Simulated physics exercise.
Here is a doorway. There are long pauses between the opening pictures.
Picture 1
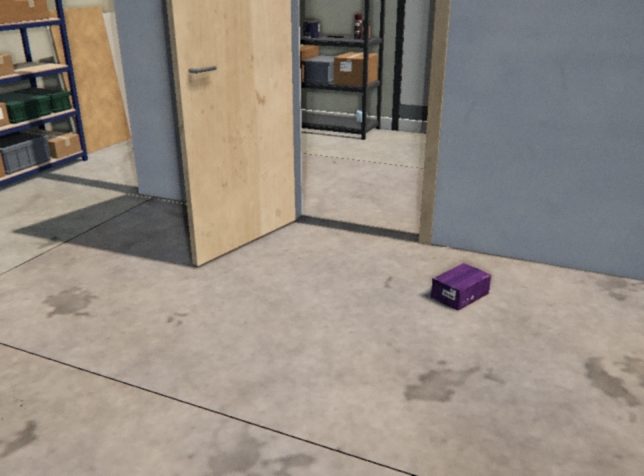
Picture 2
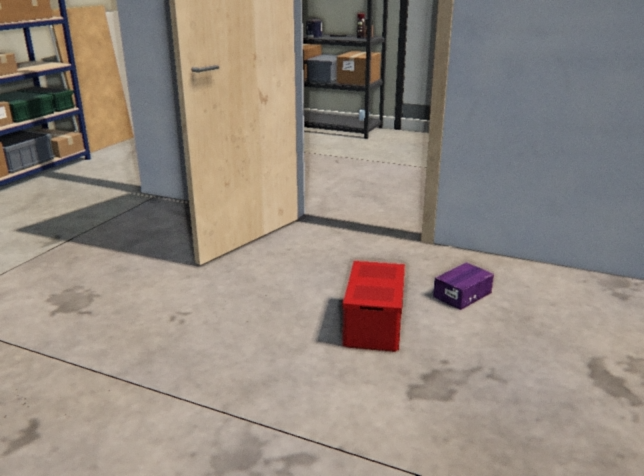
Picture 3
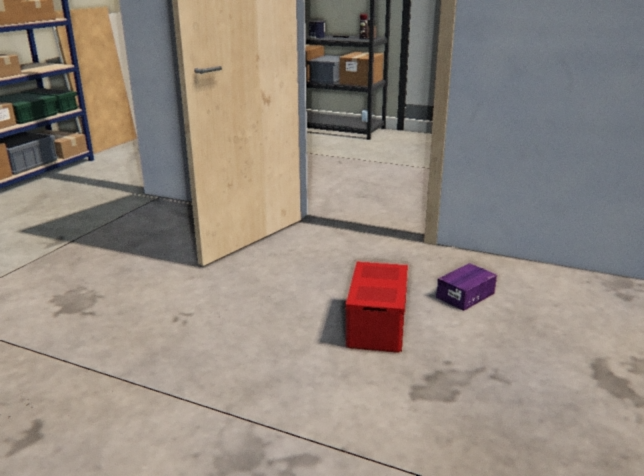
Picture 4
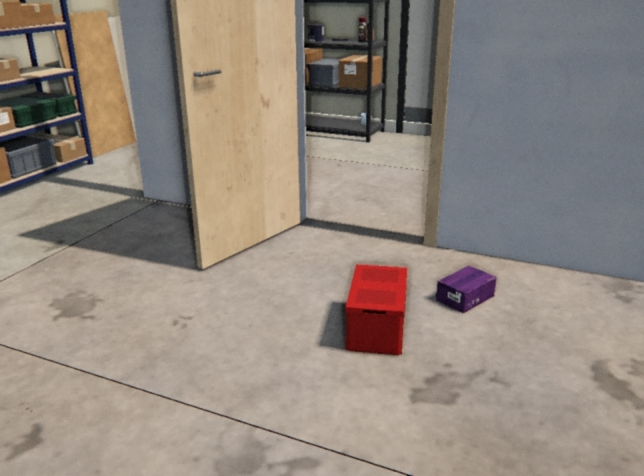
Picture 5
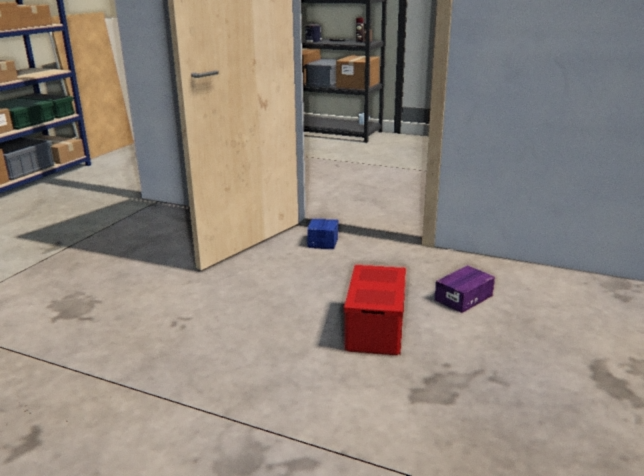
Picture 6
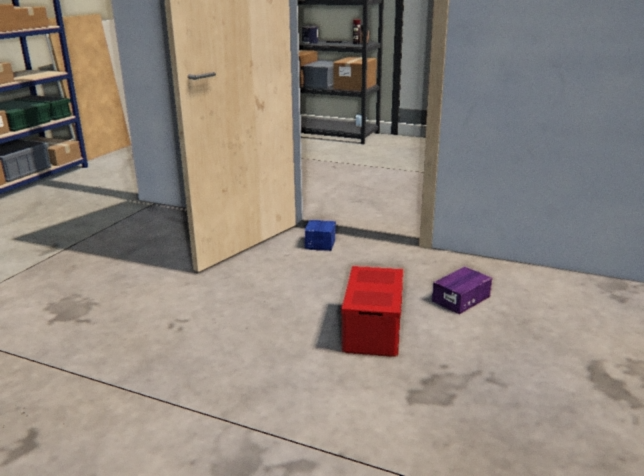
In a doorway with its wooden door standing wide open, a purple parcel sat alone on the concrete floor, then a red tote appeared to its left, and later a small blue box appeared near the doorway.
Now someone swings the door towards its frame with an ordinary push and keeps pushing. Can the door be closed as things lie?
In the end the door reaches the frame.
Then, 0.70 s past the last view, open by 81°.
Then, 1.20 s past the last view, open by 42°; blue box displaced a little near (332, 233).
Then, 1.40 s past the last view, open by 26°; blue box displaced about its own width near (344, 229).
Then, 1.60 s past the last view, open by 8°; blue box displaced about its own width near (352, 224).
Finally, open by 0°; moved from the start, blue box; the other 2 still in place. Final places as the last picture's camera would see them, blue box near (356, 220).
